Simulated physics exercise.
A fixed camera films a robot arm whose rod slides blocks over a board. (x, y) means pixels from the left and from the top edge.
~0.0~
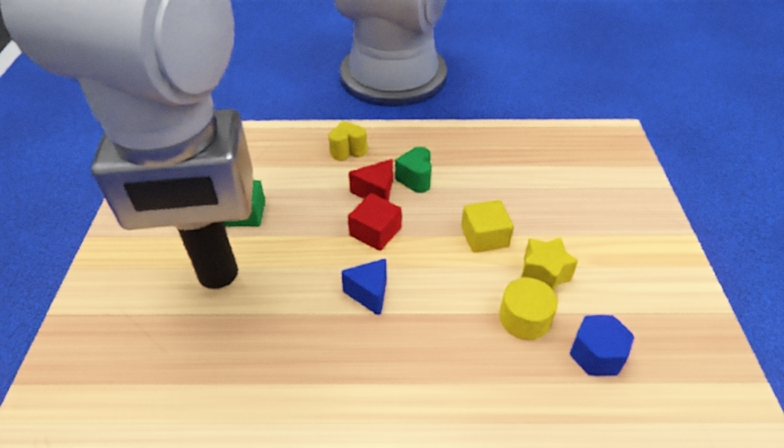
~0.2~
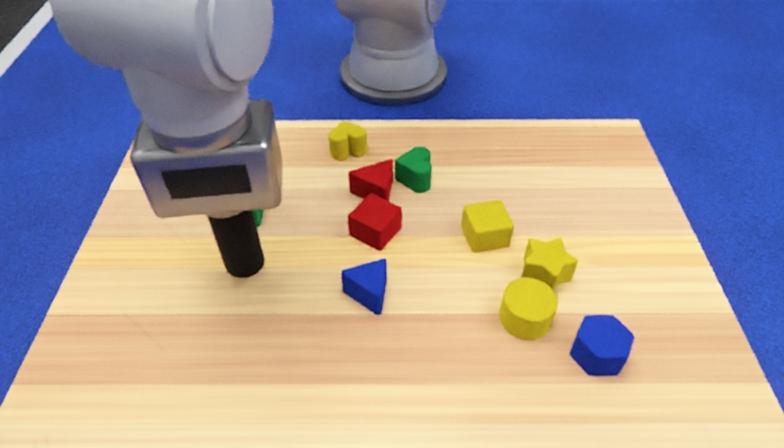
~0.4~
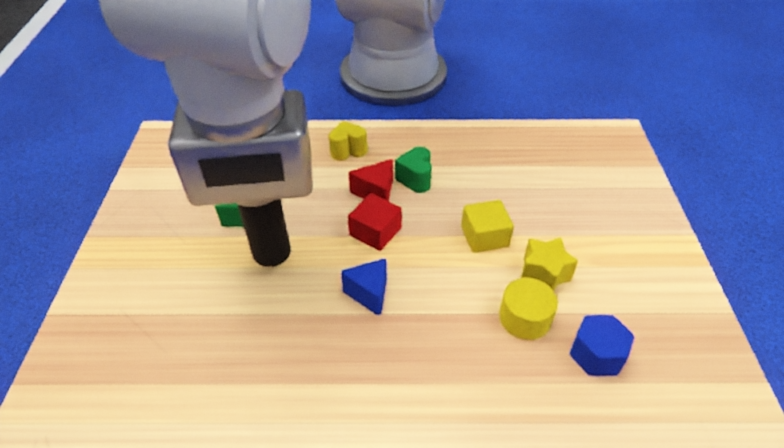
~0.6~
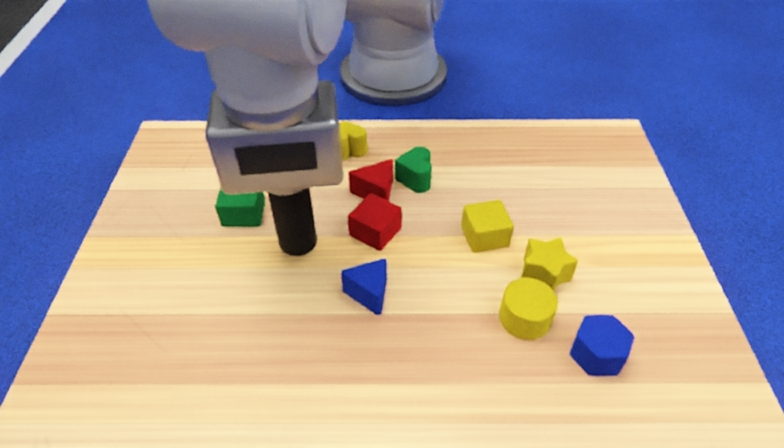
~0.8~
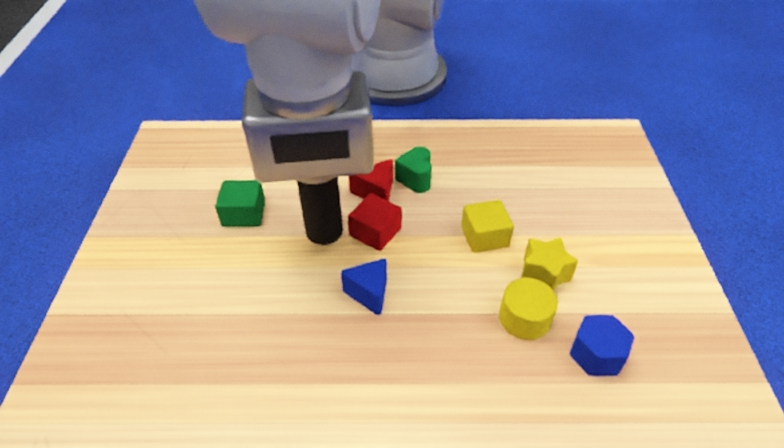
The clip opens on a robot arm holding a black rod at the left of a wooden board scattered with red, green, blue and yellow blocks. The arm glides steadily right and slightly toward the back, uncovering a green block, until the rod is just left of the red cube; the blocks stay still.
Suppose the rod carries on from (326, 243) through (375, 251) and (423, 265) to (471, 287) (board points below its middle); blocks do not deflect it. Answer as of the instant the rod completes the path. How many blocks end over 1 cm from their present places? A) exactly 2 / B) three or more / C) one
My pick is C.
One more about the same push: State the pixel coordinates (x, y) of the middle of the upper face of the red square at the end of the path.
At (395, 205).
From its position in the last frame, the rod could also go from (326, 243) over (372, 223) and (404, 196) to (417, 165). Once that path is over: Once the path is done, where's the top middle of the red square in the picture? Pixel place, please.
Around (429, 200).
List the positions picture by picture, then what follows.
In the first picture, rod tip at (219, 274); block tops, blue triangular piece at (368, 274); red square at (375, 211).
In the second picture, rod at (245, 263); blocks unchanged.
In the third picture, rod at (272, 252); blocks unchanged.
In the fourth picture, rod at (298, 242); blocks unchanged.
In the fifth picture, rod at (325, 232); blue triangular piece at (368, 274); red square at (375, 211).
The first path, step by step. One third of the way, rod at (375, 239); red square at (394, 205).
Two thirds of the way, rod at (425, 254); red square at (395, 205), turned 15° anticlockwise.
At the end, rod at (472, 275); blue triangular piece in place; red square at (395, 205), turned 15° anticlockwise.
